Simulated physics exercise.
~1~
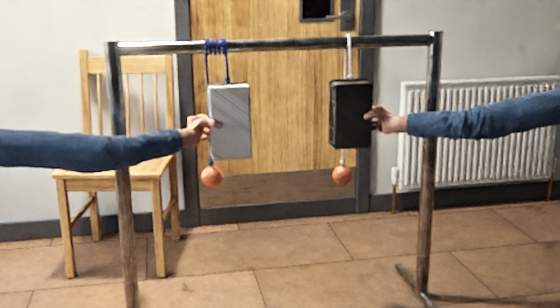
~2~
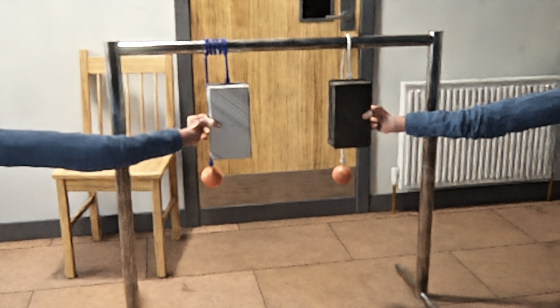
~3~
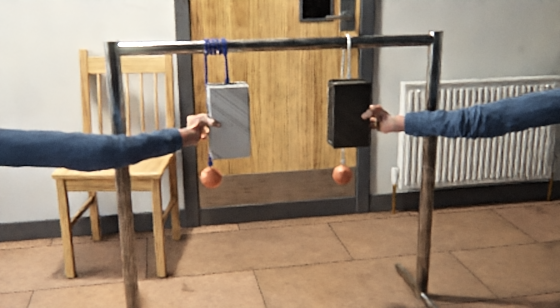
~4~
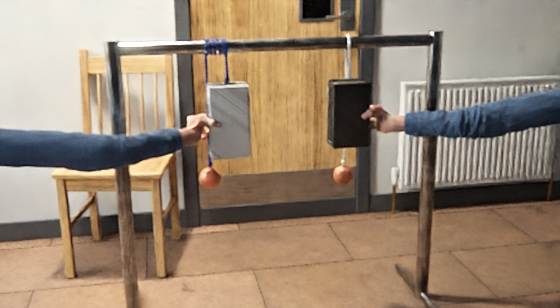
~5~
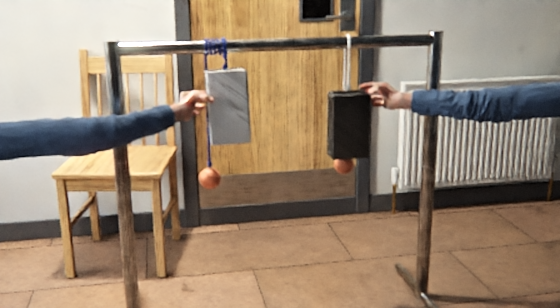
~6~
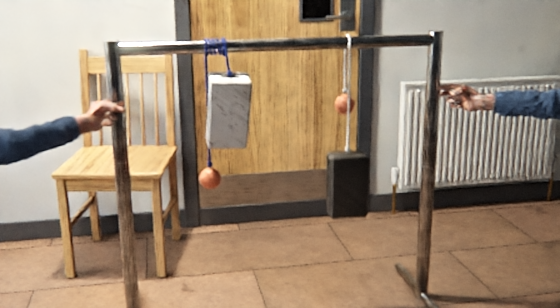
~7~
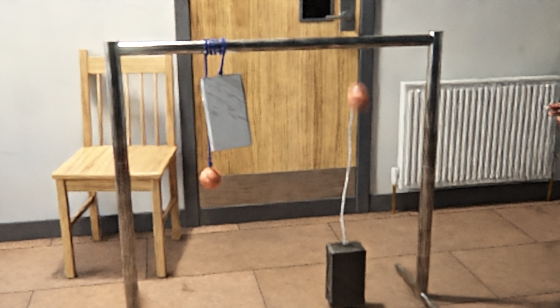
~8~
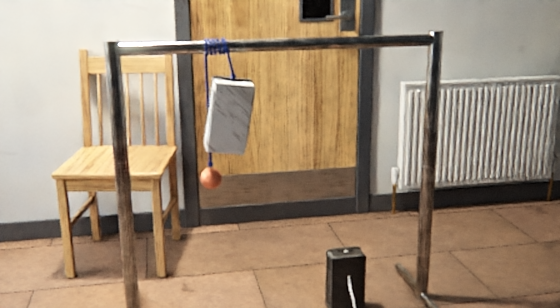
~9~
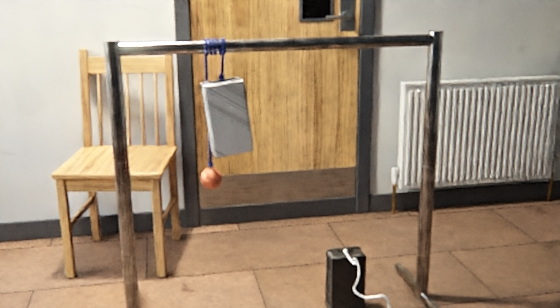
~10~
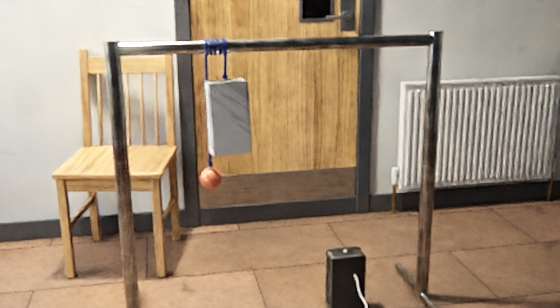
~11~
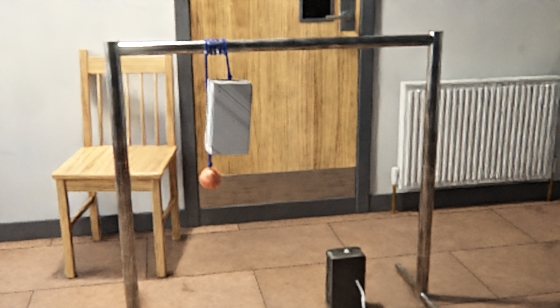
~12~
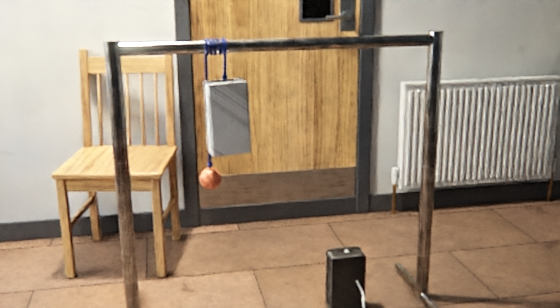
Two hands steady a pale grey case and a black case that hang by cords from a metal bar, each with an orange dangling below, in front of a wooden door. The hands let go and draw back to either side. The black case on the right drops at once, its white cord running over the bar as its orange rises. It lands upright on the tiled floor, and the cord comes down after it. The grey case on the left only sways and twists slightly, and ends still hanging from its blue cord with its orange beneath.
